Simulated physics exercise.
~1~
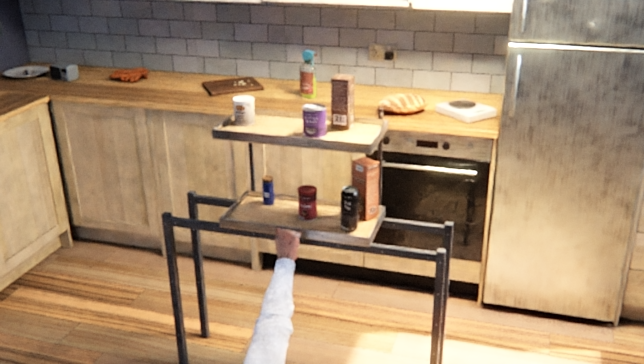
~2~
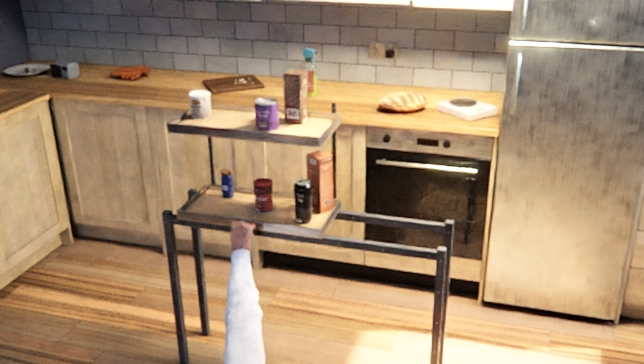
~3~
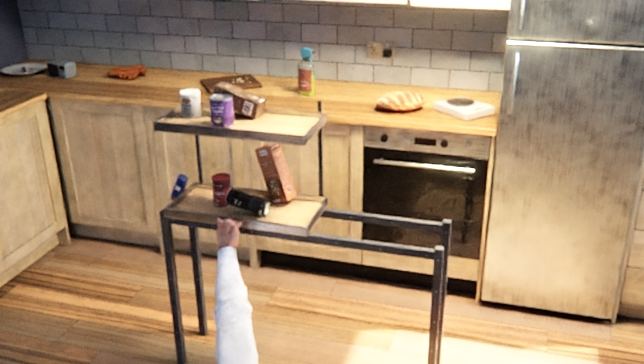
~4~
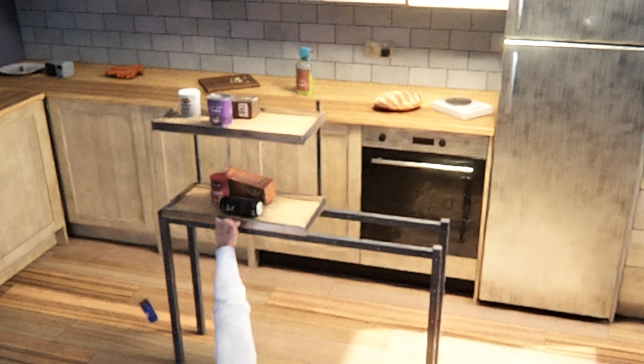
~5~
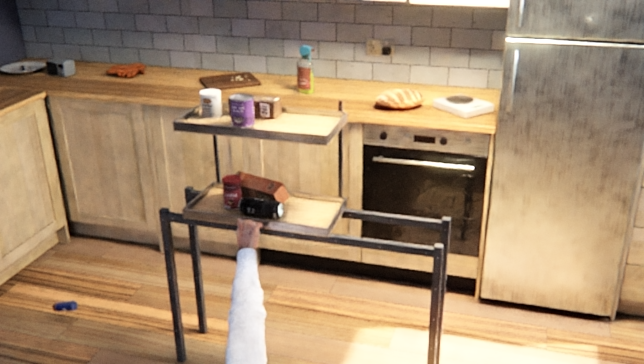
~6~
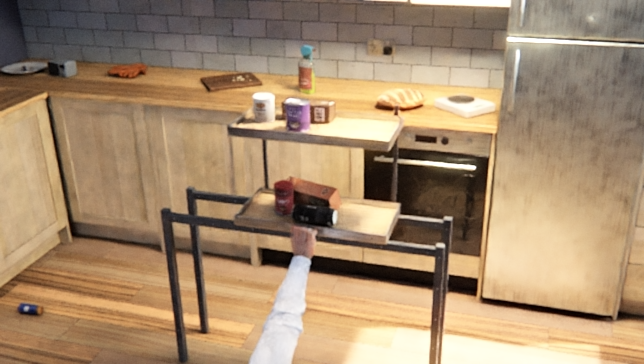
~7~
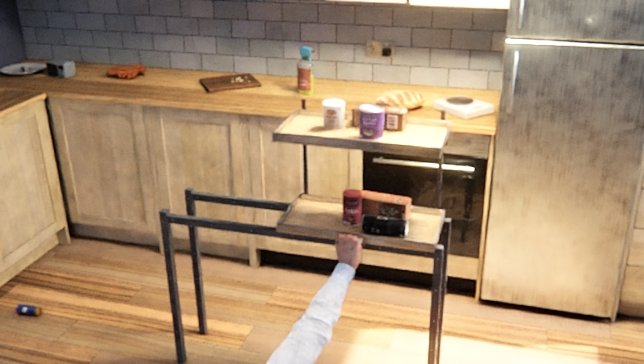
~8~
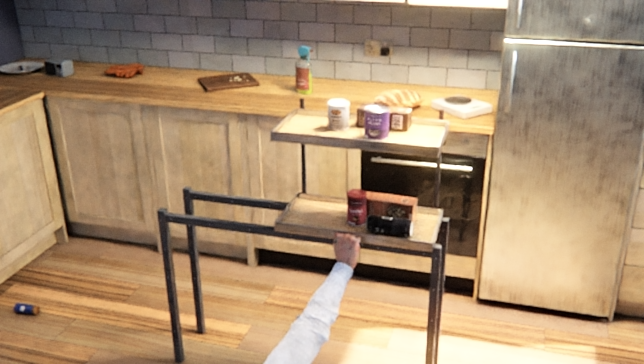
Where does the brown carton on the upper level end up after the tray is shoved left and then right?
The brown carton stays on the tray, lying on its side on the upper level beside the purple tin.
